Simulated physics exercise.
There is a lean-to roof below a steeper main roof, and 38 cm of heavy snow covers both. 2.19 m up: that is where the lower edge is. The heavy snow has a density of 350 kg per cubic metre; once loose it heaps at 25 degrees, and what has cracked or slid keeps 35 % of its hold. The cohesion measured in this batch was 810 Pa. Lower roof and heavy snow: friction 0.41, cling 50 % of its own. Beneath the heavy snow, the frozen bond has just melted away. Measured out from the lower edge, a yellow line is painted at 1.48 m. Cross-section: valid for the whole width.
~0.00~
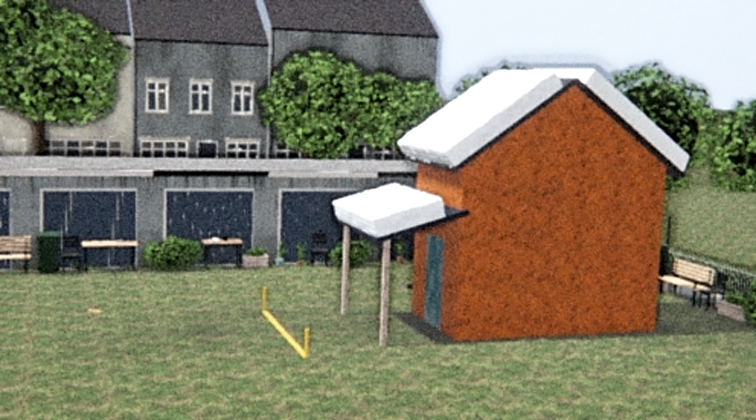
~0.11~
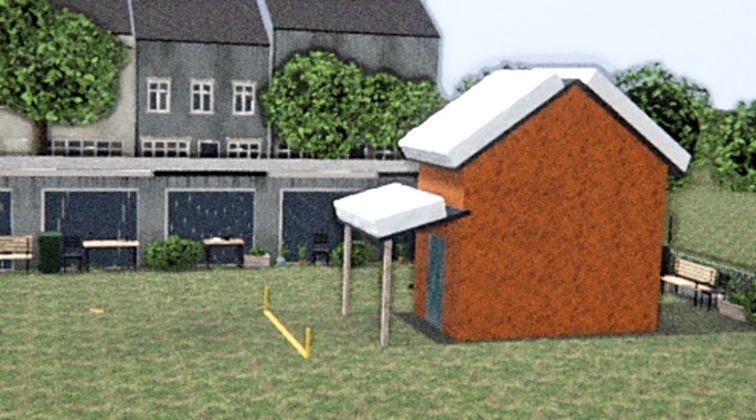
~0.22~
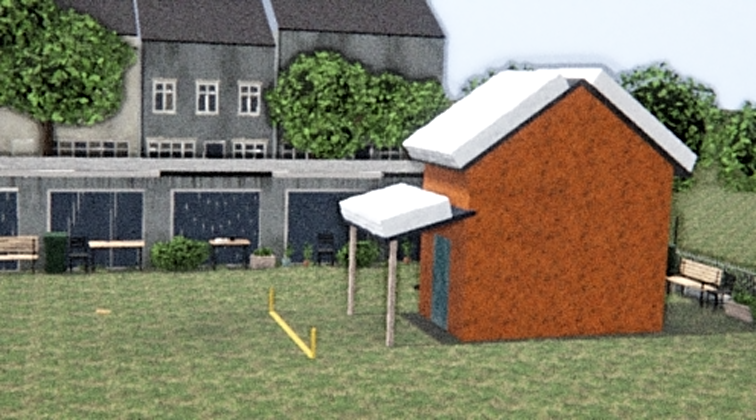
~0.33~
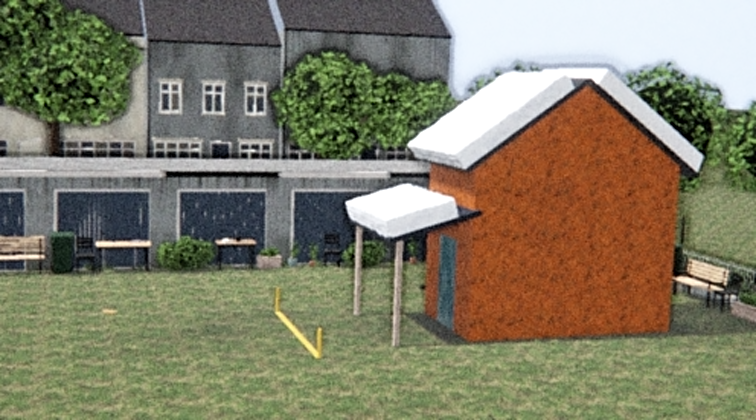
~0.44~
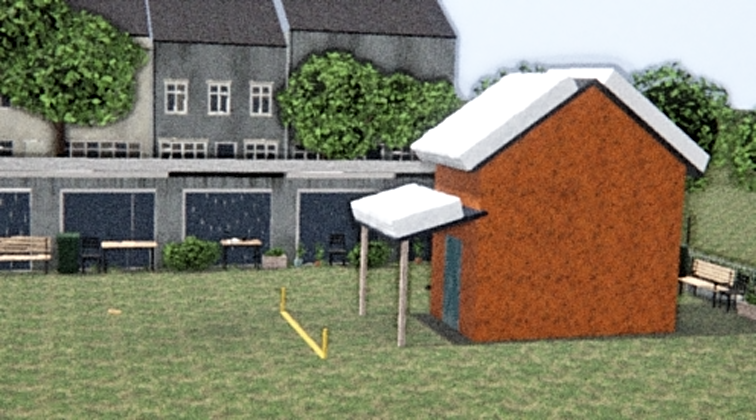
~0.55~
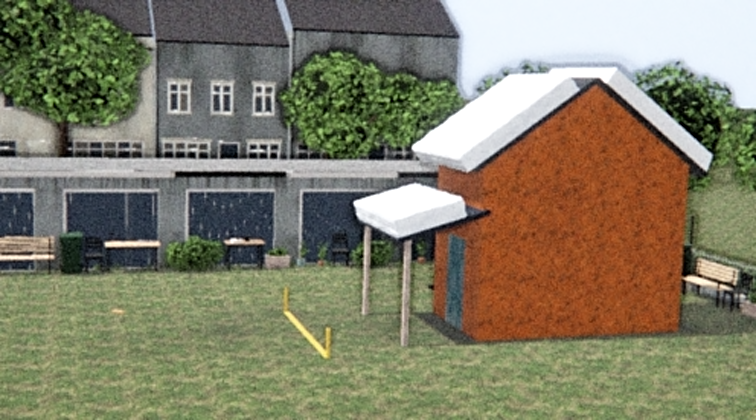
On a lawn before grey terraced houses, an orange shed with thick snow on its roofs, the view drifting slightly sideways.
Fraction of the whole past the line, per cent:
14 out of 100.
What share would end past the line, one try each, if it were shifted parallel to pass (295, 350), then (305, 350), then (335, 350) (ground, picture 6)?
Roughly 4 %, then 8 %, then 22 %.
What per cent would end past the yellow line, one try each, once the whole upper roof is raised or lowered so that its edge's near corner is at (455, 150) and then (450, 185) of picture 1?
It would be 35 percent for the first setting and 2 percent for the second.
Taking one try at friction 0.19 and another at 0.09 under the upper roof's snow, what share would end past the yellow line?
About 45 % in the first try and about 50 % in the second.
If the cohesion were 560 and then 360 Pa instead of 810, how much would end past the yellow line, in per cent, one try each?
Respectively 30 % and 40 %.
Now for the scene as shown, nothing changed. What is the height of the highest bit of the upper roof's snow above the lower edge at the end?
Roughly 0.9 m.
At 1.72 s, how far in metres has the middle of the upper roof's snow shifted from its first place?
I'd reckon close to 1.8 m.
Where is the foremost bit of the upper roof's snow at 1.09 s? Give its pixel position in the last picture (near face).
Pixel: Approx. (436, 194).
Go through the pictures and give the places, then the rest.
Leading edge of the heavy snow at (453, 157), in the first frame.
Leading edge of the heavy snow at (454, 145), its middle shifted 7 mm, in the second frame.
Leading edge of the heavy snow at (459, 146), its middle shifted 2.6 cm, in the third frame.
Leading edge of the heavy snow at (464, 147), its middle shifted 6.0 cm, 2 % of it past the upper edge, in one piece, in the fourth frame.
Leading edge of the heavy snow at (467, 161), its middle shifted 11 cm, 4 % of it past the upper edge, in one piece, in the fifth frame.
Leading edge of the heavy snow at (467, 165), its middle shifted 17 cm, 6 % of it past the upper edge, in one piece, in the sixth frame.
After 1.09 s, none is below the lower edge and 0 % is past the line.
After 1.72 s, none is below the lower edge and 0 % is past the line.
After 2.36 s, 3 % is below the lower edge and 0 % is past the line.
After 3.00 s, 37 % is below the lower edge and 4 % is past the line.
After 4.70 s, at the end, 56 % is below the lower edge and 14 % is past the line.
